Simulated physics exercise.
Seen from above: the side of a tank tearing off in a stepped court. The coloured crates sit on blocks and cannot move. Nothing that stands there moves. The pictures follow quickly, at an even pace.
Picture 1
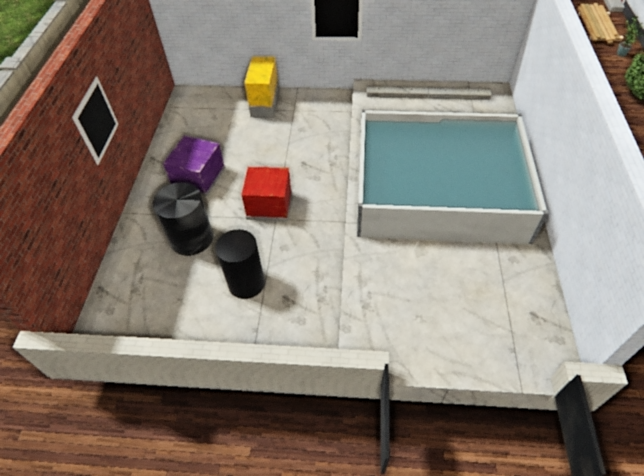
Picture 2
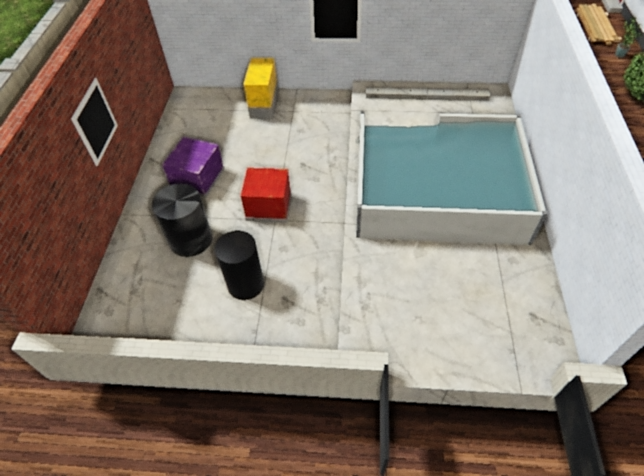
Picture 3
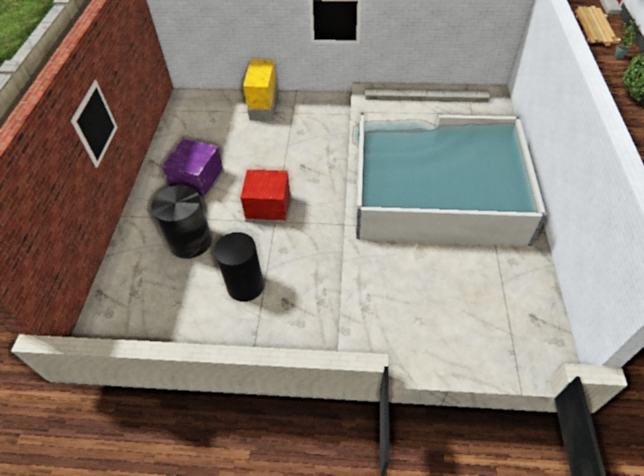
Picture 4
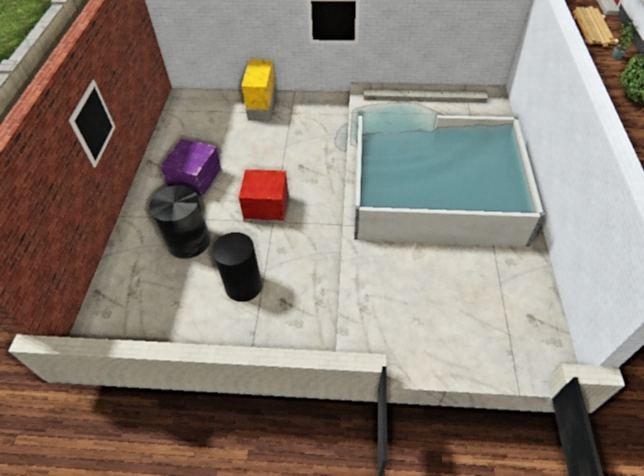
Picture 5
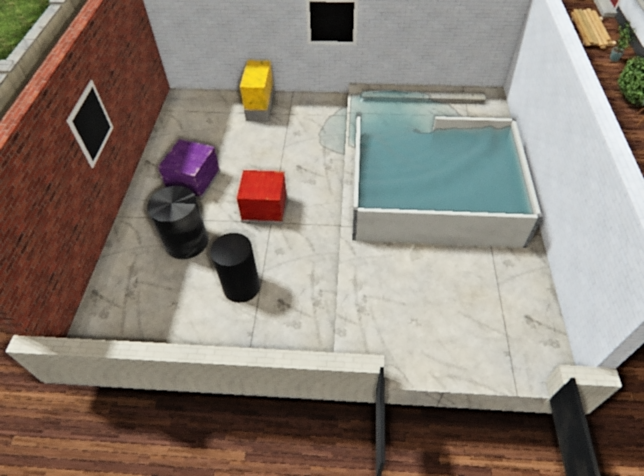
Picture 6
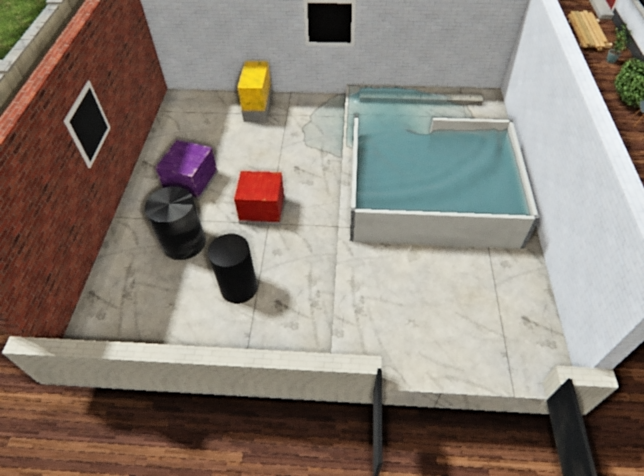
Water pours through a gap in the tank's far side and spreads leftward across the pale floor.
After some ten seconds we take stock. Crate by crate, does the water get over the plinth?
The purple crate gets wet; the red crate gets wet; the yellow crate gets wet.
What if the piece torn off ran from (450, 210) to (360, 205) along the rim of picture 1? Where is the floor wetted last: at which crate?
I say the yellow crate.
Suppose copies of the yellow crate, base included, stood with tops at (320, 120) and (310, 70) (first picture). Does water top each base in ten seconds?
As listed: Is soaked, ends up wet.
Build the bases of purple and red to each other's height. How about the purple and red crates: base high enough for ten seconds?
My reading: Purple crate is soaked; red crate ends up wet.
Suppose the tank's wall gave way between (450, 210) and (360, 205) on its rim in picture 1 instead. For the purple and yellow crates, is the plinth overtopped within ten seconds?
The purple crate ends up wet, the yellow crate is safe.
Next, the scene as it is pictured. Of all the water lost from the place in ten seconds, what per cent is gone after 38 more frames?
Some 25 per cent.
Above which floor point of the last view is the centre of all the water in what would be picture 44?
Around (356, 167).
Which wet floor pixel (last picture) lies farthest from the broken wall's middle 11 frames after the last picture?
I would point to (168, 90).
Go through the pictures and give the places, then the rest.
In the first picture, still water in the tank at (445, 161).
In the second picture, the front is at a hidden place, out from the gap on the tank's far side.
In the third picture, water pours out on the tank's far side and has run to (352, 133).
In the fourth picture, the front is at (416, 106), out from the gap on the tank's far side.
In the fifth picture, the front is at (351, 97), out from the gap on the tank's far side.
In the sixth picture, water pours out on the tank's far side and has run to (343, 95).
A moment on, water covers 20 % of the floor; the purple crate not reached, the red crate not reached, the yellow crate water round its plinth.
Next, water covers 25 % of the floor; the purple crate not reached, the red crate not reached, the yellow crate water round its plinth.
Then, water covers 45 % of the floor; the purple crate water round its plinth, the red crate water round its plinth, the yellow crate water round its plinth.
Later, water covers 75 % of the floor; the purple crate water round its plinth, the red crate water round its plinth, the yellow crate water round its plinth.
In the end, water covers 85 % of the floor; the purple crate was topped, the red crate was topped, the yellow crate was topped.
